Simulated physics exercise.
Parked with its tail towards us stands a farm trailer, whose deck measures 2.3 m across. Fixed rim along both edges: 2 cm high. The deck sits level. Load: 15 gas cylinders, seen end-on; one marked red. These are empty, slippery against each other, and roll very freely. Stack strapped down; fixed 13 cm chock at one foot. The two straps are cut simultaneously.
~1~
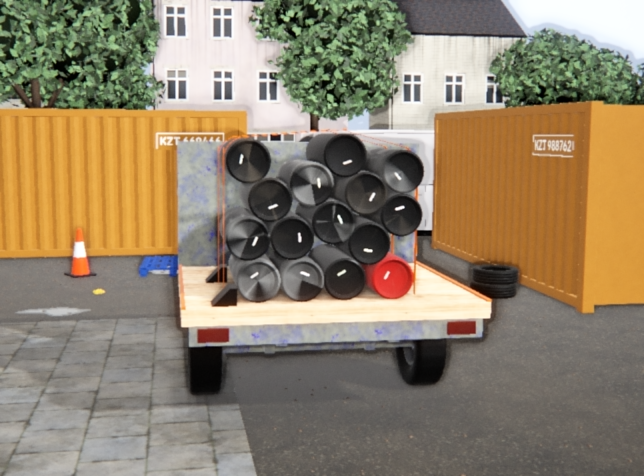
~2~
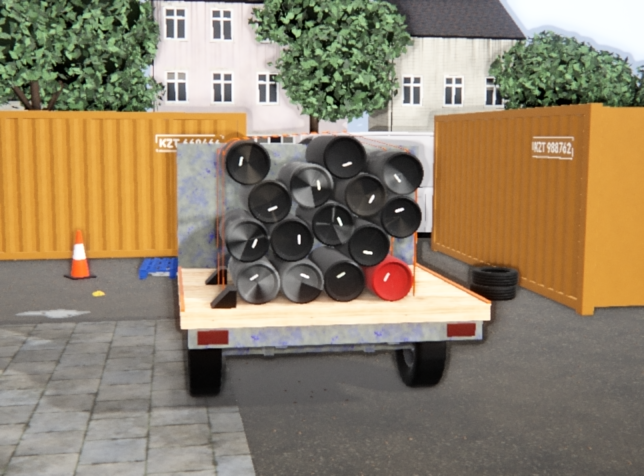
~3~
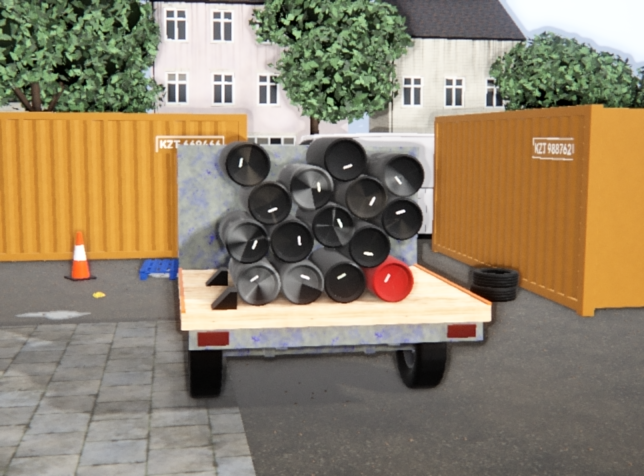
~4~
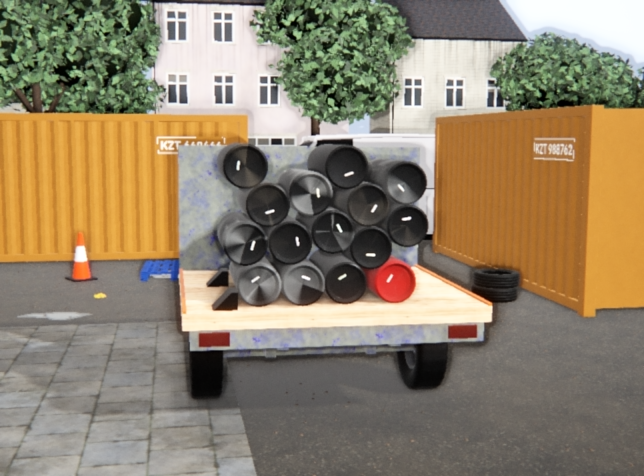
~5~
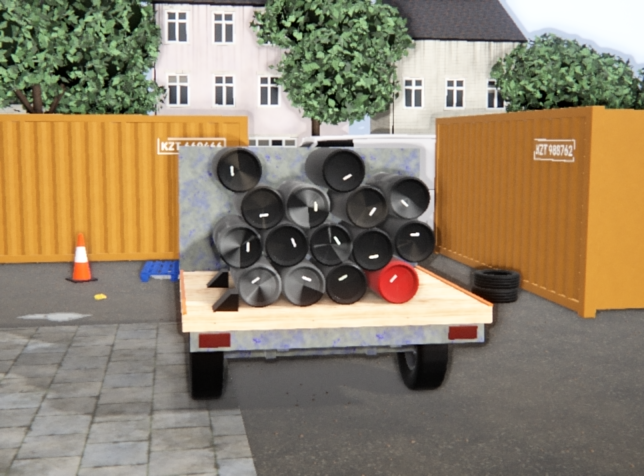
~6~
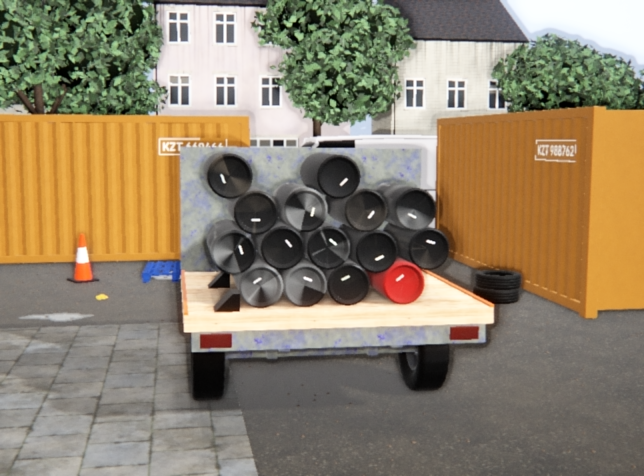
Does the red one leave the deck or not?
The red one drops off.
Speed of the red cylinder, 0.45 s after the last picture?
Speed: Approx. 0.7 m/s.
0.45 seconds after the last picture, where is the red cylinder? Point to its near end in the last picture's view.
(440, 283), roughly.
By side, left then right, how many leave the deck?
1 on the left side and 5 on the right side.
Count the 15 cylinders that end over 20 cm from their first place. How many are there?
The number you get is 15.
Then, 0.4 s past the sixth picture, red is on the deck, 35 cm from the right edge, rolling right; 1 of 15 is off.
Then, 0.8 s past the sixth picture, red is on the deck, 10 cm from the right edge, rolling right; 3 of 15 are off.
Then, 1.3 s past the sixth picture, red is dropping off the right side; 4 of 15 are off.
Finally (6.0 s after the last picture), red is on the ground to the right; 6 of 15 are off.
